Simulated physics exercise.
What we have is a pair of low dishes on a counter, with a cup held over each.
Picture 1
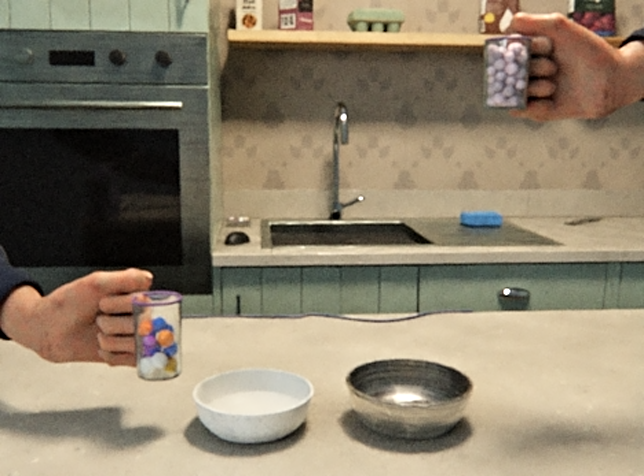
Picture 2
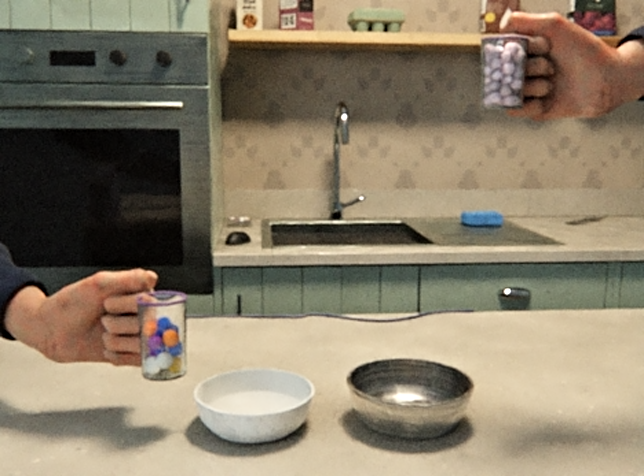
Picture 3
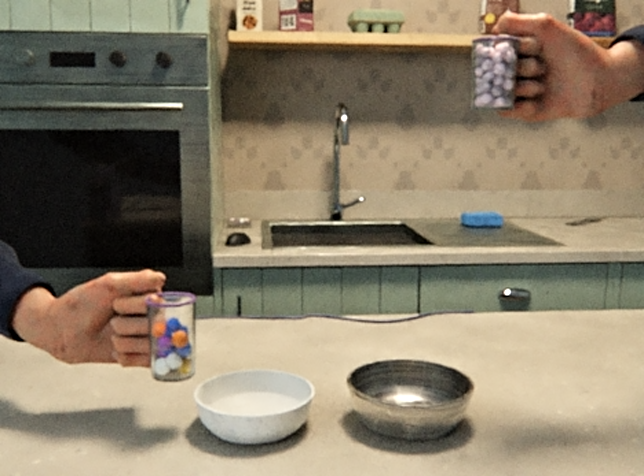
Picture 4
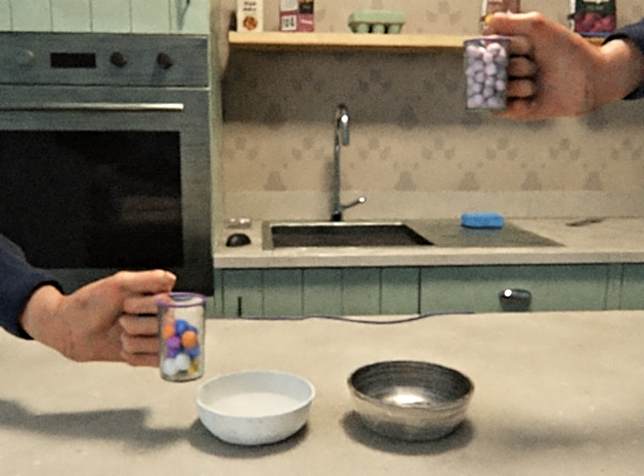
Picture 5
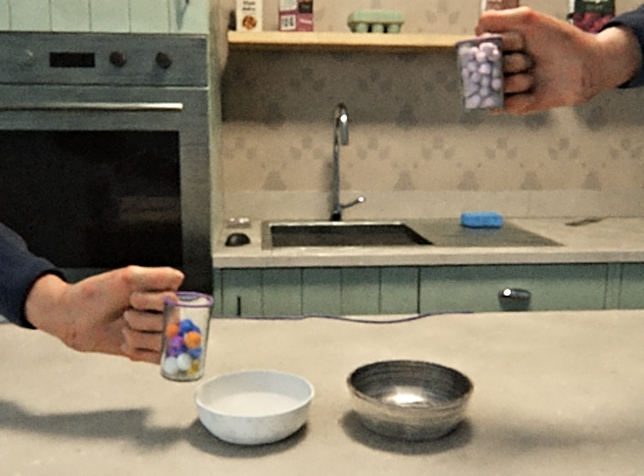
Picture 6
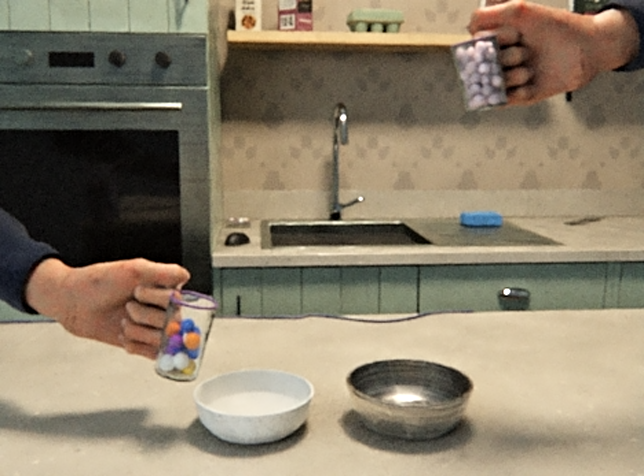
Two hands reach in from opposite sides of a kitchen, seen from the front across a pale counter, with an oven, sink and shelf behind. The left holds a clear cup of multicoloured balls low beside a white bowl, while the right holds a cup of pale lilac balls high above a dark metallic bowl. Both hands move the cups inward, then tilt them slightly, as the camera stays still.
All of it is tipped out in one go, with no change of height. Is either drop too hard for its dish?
On the left the dish takes them without a loss, on the right it cannot keep them all in.
Then, 0.47 s after the last picture, left, all still in the cup; right, all still in the cup.
Then, 0.98 s after the last picture, left, all still in the cup; right, nearly all still in the cup, a stray few in the dish, a small part in the air.
Then, 1.57 s after the last picture, left, all in the dish; right, about half in the dish, a small part outside the dish, about half in the air.
By the end, left, all in the dish, none outside the dish; right, about two thirds in the dish, about a third outside the dish.
